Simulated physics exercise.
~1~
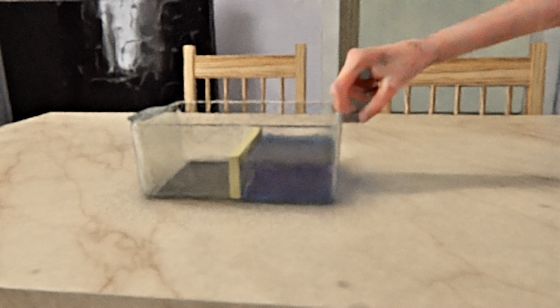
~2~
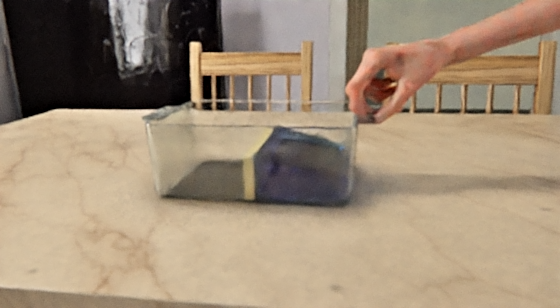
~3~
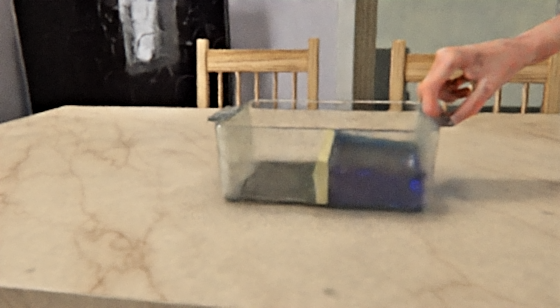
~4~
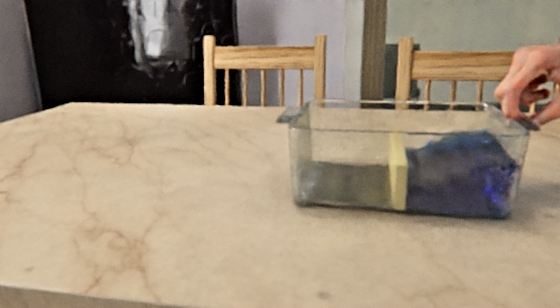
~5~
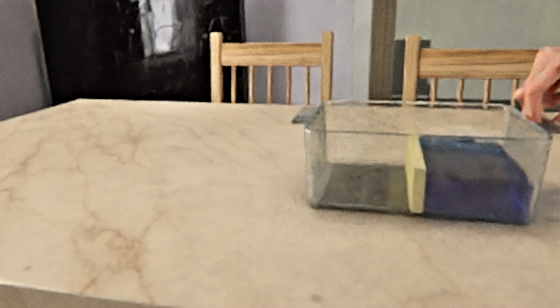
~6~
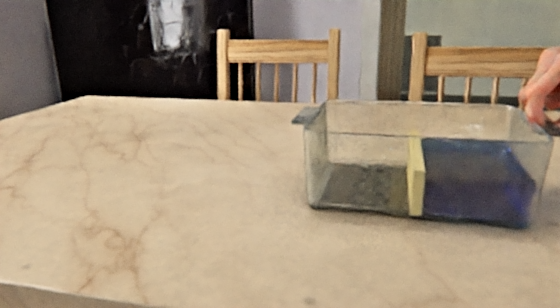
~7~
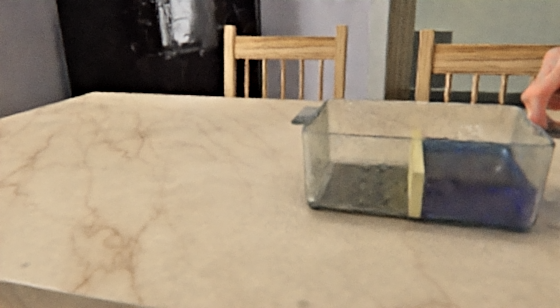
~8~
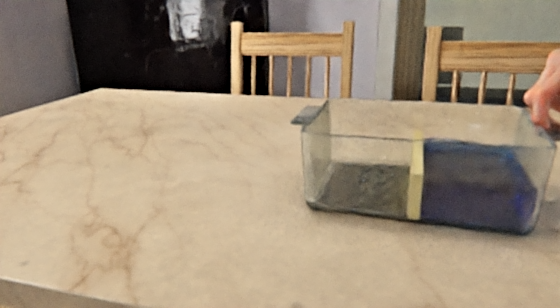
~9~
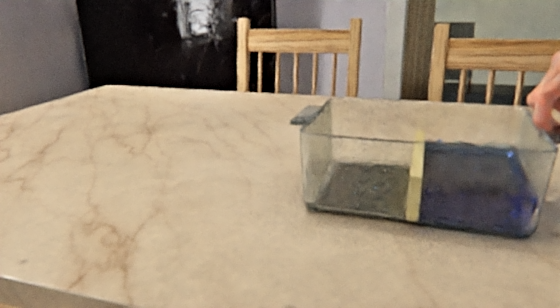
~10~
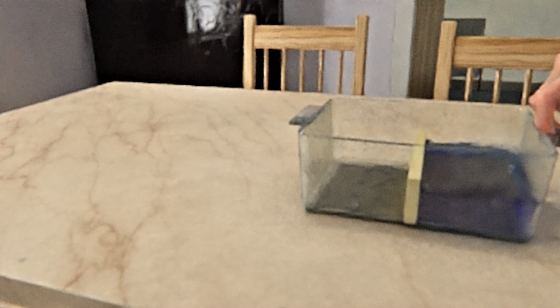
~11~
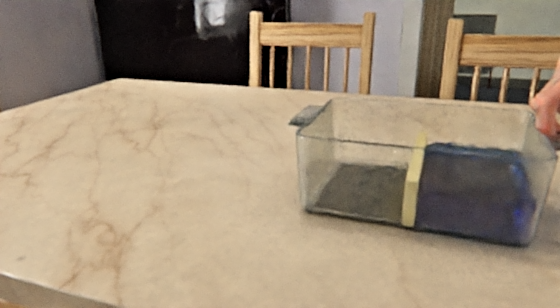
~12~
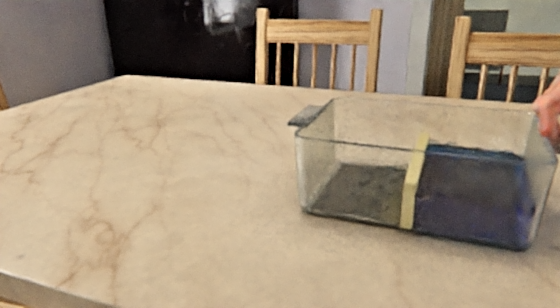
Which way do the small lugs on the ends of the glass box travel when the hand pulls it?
The lugs travel to the right along with the glass box, then come to rest.
